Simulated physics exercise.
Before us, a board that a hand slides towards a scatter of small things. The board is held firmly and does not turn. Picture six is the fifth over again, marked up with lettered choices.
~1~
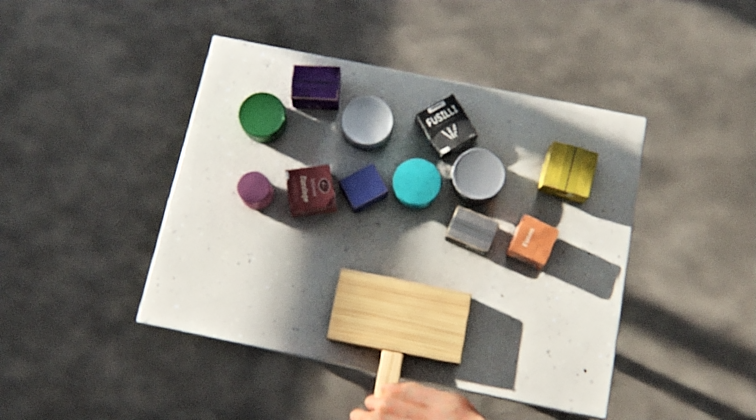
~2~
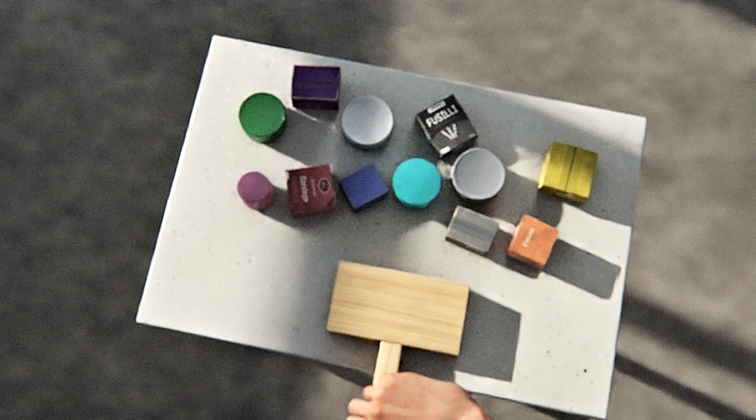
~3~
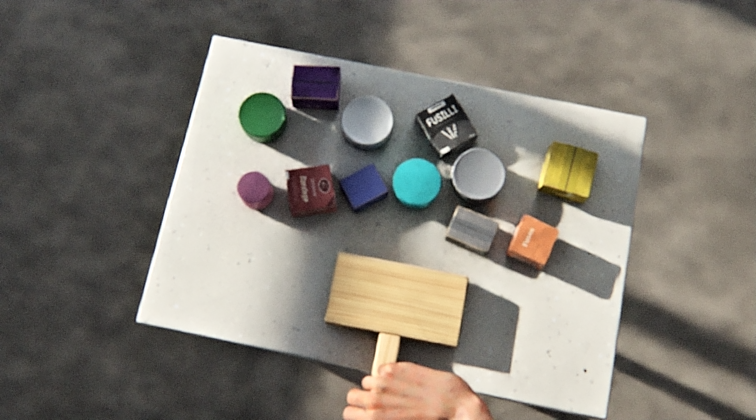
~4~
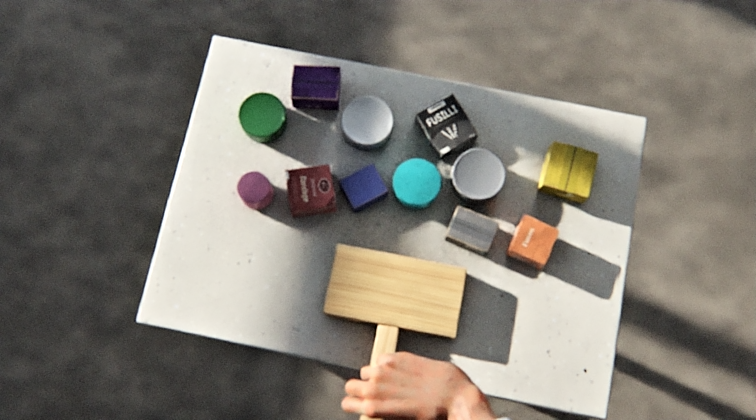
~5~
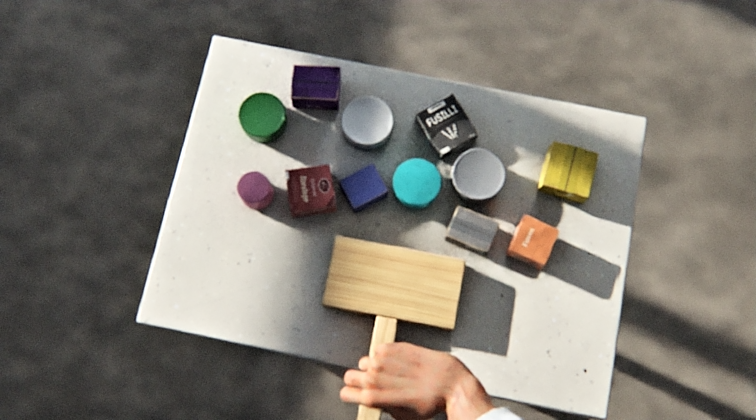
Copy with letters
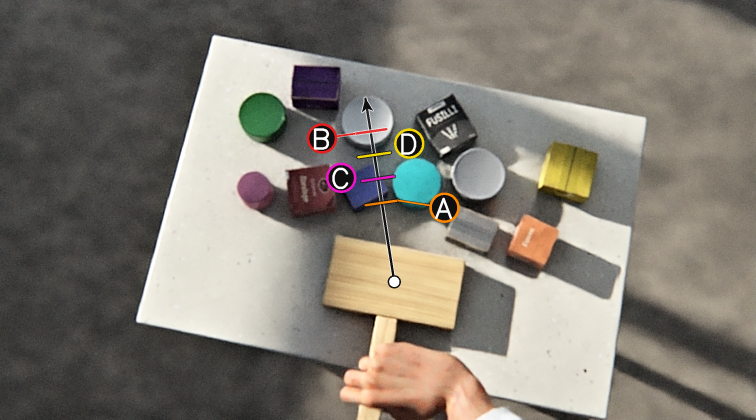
On a pale tabletop over rough grey ground, small boxes, tubs and jars in many colours sit scattered, with a flat wooden board below them. A hand grips the board's handle and slides it slowly up a short way, narrowing the gap, while the scattered things stay still.
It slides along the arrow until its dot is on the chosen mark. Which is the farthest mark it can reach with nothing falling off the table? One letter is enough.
Stop at D.
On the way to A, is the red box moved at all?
Yes.
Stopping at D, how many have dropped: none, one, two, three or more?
In all, none.
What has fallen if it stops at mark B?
It is the white jar.
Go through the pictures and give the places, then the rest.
The first picture shows white jar (368, 124); yellow box (568, 172); purple box (316, 88).
The second picture shows board (399, 307); pink tin (255, 191).
The third picture shows board (397, 299); blue block (364, 189).
The fourth picture shows board (396, 290); grey jar (477, 178).
The fifth picture shows board (394, 282); turquoise pot (417, 185); green tub (263, 118); red box (311, 191).
On the copy, A at (382, 203); B at (371, 132); C at (378, 179); D at (374, 155); the arrow from (394, 282) to (366, 98); the white dot at (394, 282).
On D. First, board (387, 237); grey jar (486, 164); blue block (367, 177).
Then, board (380, 192); black packet (454, 115); white jar (370, 100).
Finally, board (374, 159); white jar (374, 70); black packet (462, 105); nothing has fallen.
By contrast, A is safe but short; B drops the white jar; C is safe but short.
